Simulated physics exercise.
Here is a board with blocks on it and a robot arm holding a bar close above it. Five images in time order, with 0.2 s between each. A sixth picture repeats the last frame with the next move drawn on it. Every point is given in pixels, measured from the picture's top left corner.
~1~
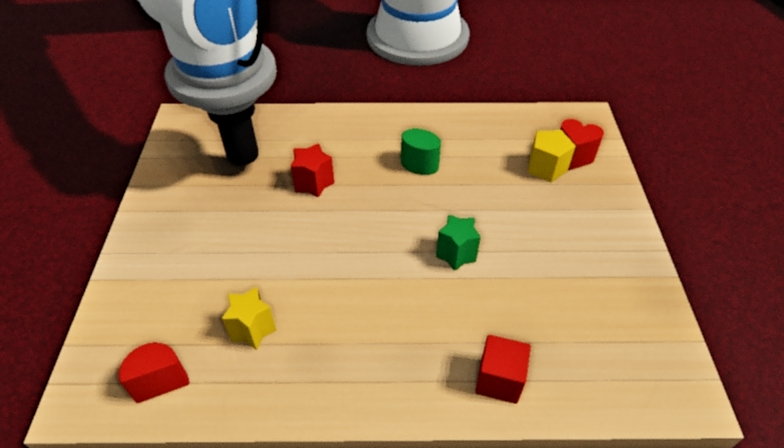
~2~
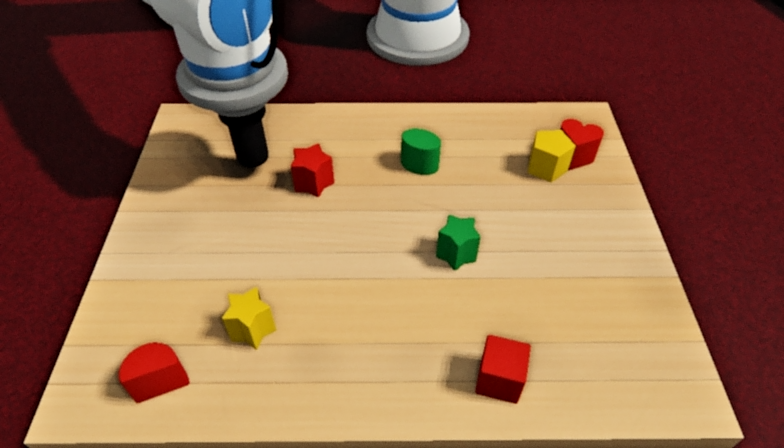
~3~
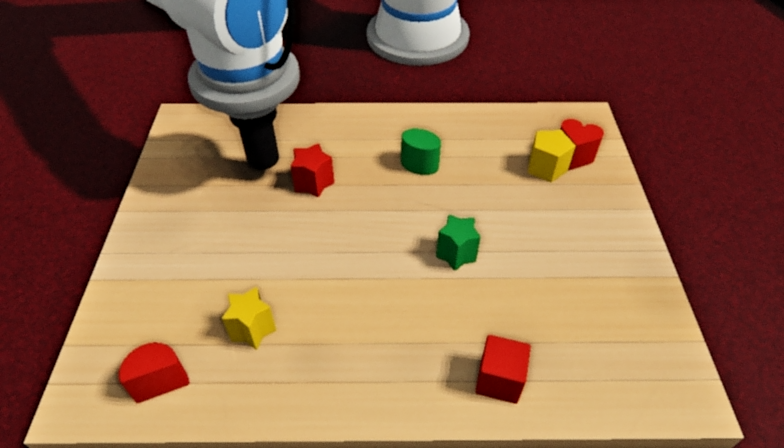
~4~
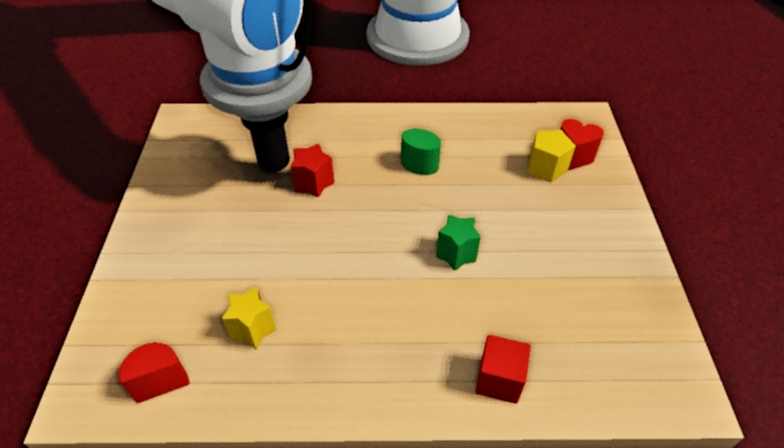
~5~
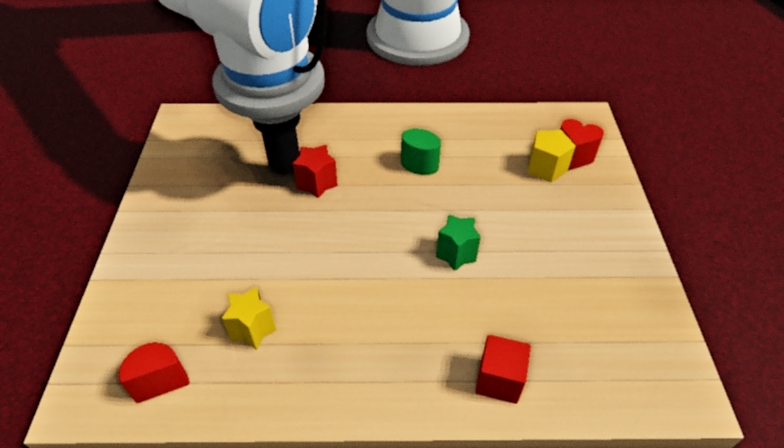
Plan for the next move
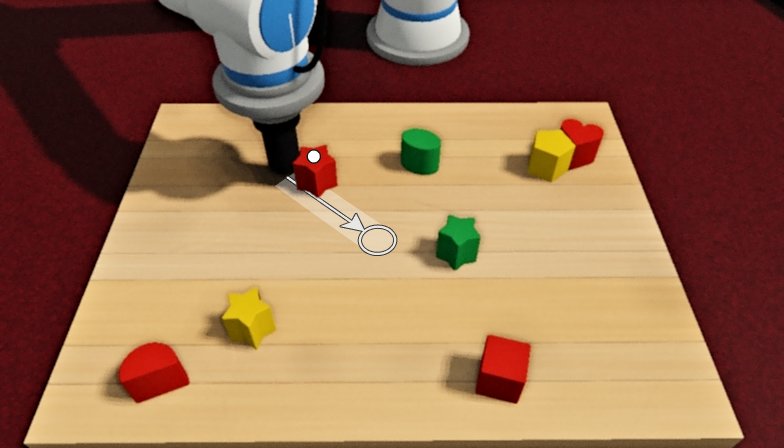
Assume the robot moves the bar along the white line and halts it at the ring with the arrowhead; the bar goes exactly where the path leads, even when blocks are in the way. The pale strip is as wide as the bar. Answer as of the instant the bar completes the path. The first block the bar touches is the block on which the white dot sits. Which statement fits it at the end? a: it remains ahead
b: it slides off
That would be b.
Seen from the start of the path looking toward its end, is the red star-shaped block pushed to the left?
Answer: Yes.
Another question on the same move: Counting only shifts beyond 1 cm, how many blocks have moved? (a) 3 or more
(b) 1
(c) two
The correct letter is b.
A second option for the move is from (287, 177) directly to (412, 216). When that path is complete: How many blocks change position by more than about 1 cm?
In total, one block gets moved by over 1 cm.
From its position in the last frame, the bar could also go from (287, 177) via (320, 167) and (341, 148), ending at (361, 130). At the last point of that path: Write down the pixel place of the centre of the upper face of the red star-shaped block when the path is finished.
Put as a pixel place, it's (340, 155).
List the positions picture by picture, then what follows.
The first picture shows lower end of the bar (243, 156), tops of blocks, red star-shaped block (310, 156), green star-shaped block (460, 228).
The second picture shows bar (253, 158), blocks as before.
The third picture shows bar (264, 160), blocks as before.
The fourth picture shows bar (274, 163), blocks as before.
The fifth picture shows bar (285, 165), red star-shaped block (314, 156), green star-shaped block (460, 228).
The drawn path runs in a line from (287, 177) to (378, 240); the dot is on the red star-shaped block.
On the path given first. One third of the way, bar (314, 185); red star-shaped block (345, 168), turned 20° anticlockwise.
Two thirds of the way, bar (345, 206); red star-shaped block (365, 173), turned 65° anticlockwise.
At the end, bar (377, 228); red star-shaped block (366, 173), turned 70° anticlockwise; green star-shaped block not moved.
